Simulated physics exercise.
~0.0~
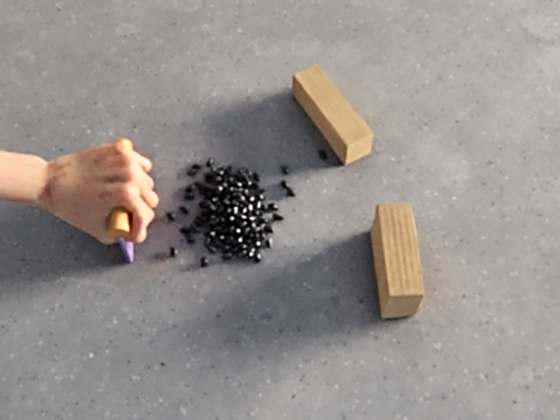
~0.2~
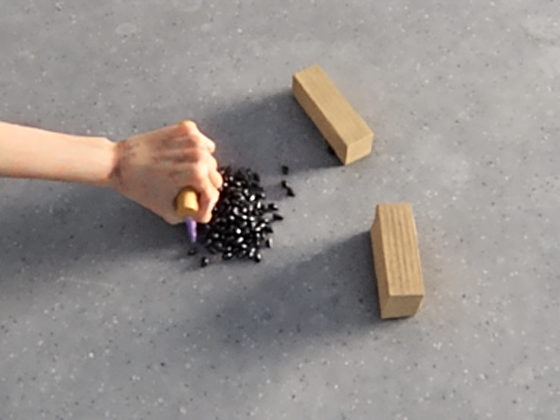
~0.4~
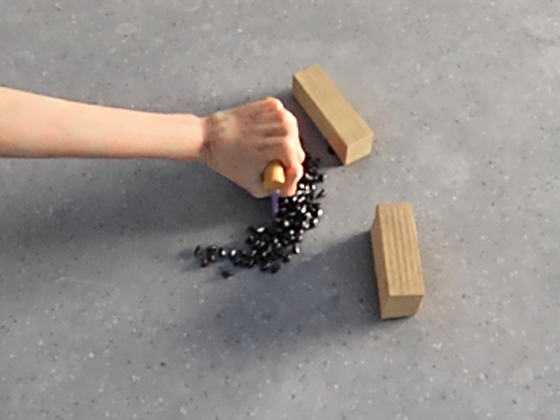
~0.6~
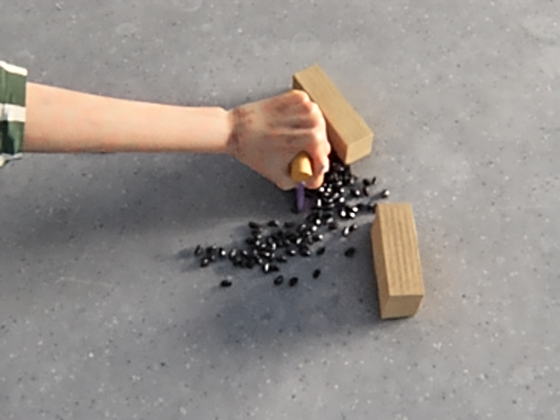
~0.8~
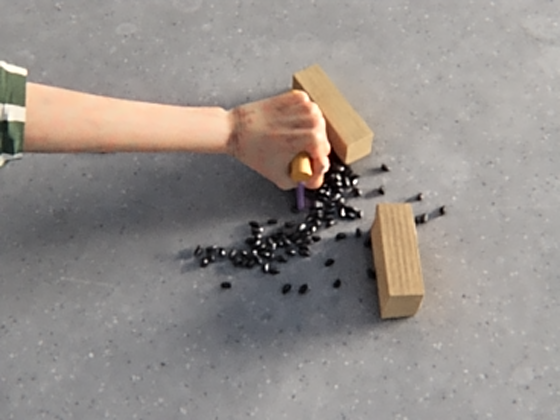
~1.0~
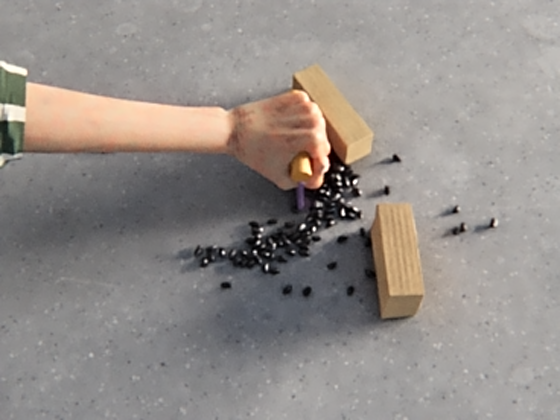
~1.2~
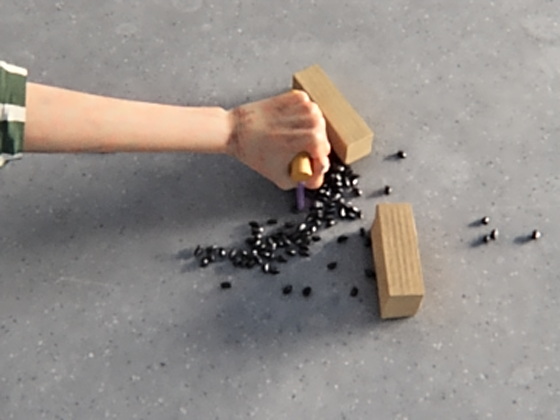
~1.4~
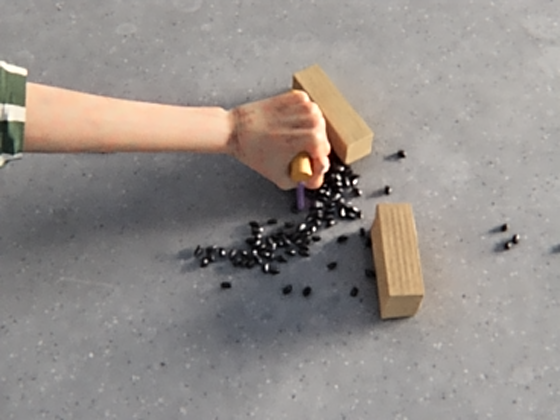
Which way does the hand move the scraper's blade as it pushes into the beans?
The blade moves to the right, pushing the beans toward the wooden blocks.
